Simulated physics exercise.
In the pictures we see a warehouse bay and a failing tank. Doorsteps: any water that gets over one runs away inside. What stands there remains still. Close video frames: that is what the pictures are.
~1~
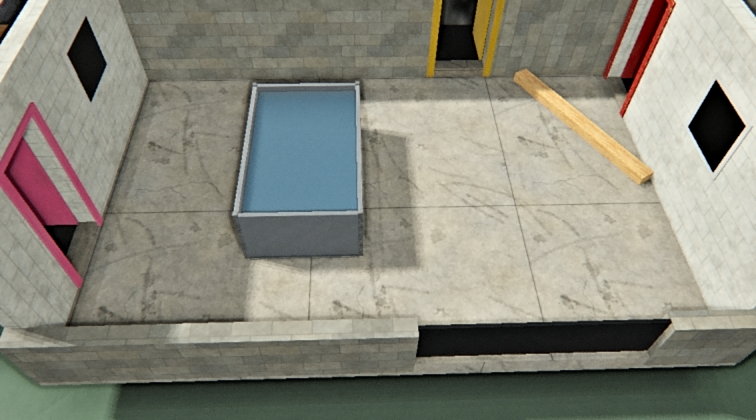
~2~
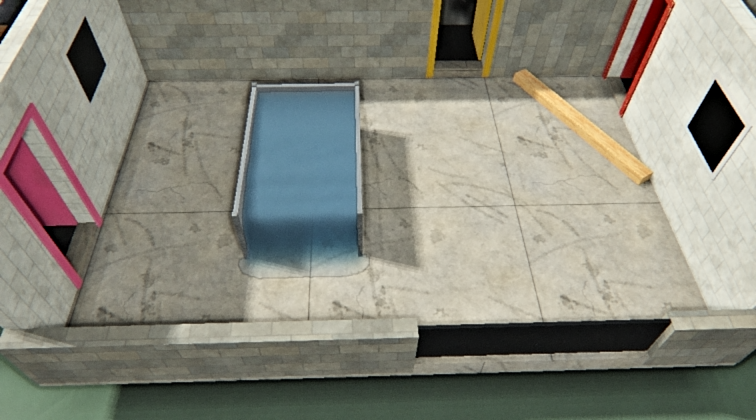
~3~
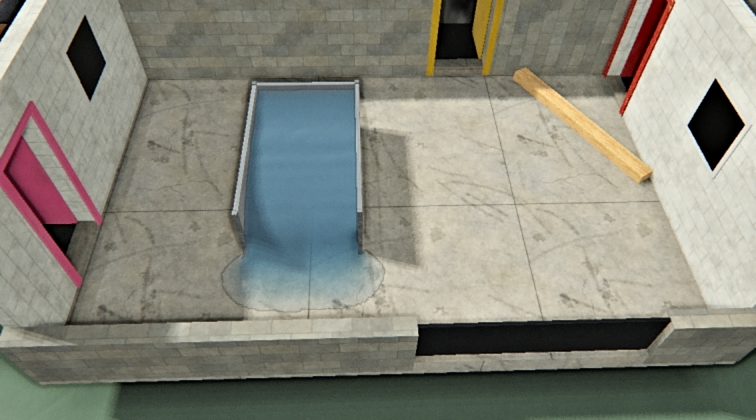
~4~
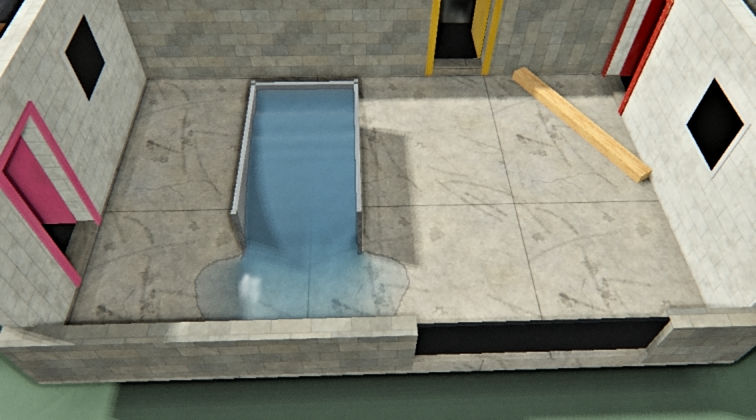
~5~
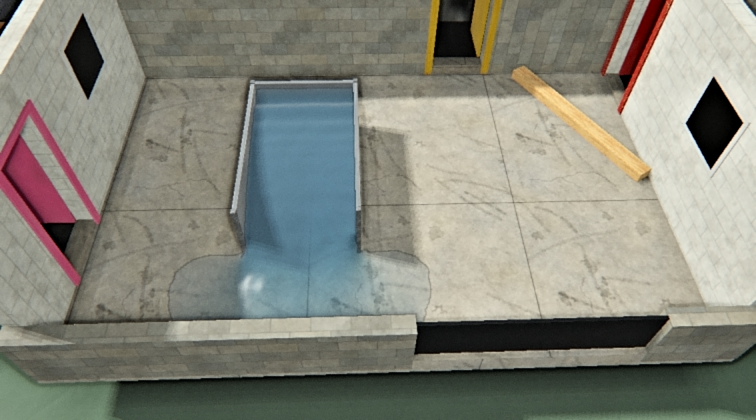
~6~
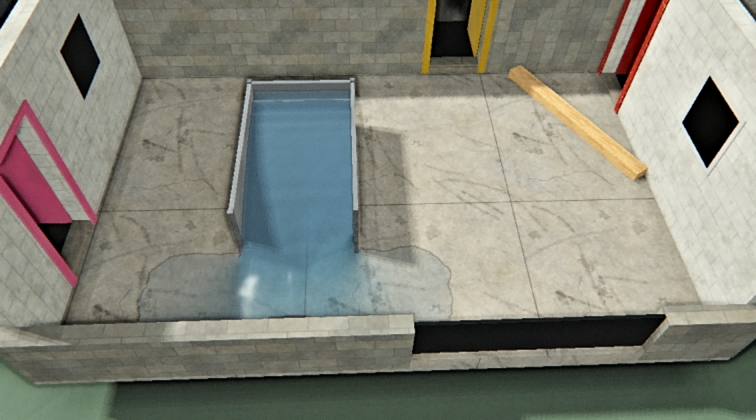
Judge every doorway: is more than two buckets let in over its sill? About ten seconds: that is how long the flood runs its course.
Outcome: The yellow door does not pass two buckets; the red door does not pass two buckets; the pink door passes two buckets.
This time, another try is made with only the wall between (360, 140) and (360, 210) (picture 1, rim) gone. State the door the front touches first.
That's the door marked red.
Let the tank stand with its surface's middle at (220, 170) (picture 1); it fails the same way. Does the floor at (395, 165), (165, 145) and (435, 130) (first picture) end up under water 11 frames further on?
Taking them in the order asked: Spared, then inundated, then spared.
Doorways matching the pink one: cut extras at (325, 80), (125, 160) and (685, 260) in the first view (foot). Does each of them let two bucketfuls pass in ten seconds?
Stays within it; stays within it; exceeds it.
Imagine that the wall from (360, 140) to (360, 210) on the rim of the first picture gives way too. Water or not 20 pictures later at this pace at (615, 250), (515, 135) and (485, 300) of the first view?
First soaked, second soaked, third soaked.
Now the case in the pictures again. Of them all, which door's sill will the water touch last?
Looking at the pictures, the answer is the door marked yellow.
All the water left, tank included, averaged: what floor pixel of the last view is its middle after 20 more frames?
Point: (331, 241).
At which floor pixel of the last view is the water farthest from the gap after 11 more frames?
Front's tip: Near (705, 332).
A moment on, water covers 15 % of the floor; the yellow door not reached, the red door not reached, the pink door not reached.
Next, water covers 35 % of the floor; the yellow door not reached, the red door not reached, the pink door under two buckets in.
Then, water covers 65 % of the floor; the yellow door not reached, the red door wet at the sill, nothing in, the pink door over two buckets in.
Later, water covers 85 % of the floor; the yellow door wet at the sill, nothing in, the red door wet at the sill, nothing in, the pink door over two buckets in.
In the end, water covers 95 % of the floor; the yellow door wet at the sill, nothing in, the red door wet at the sill, nothing in, the pink door over two buckets in.
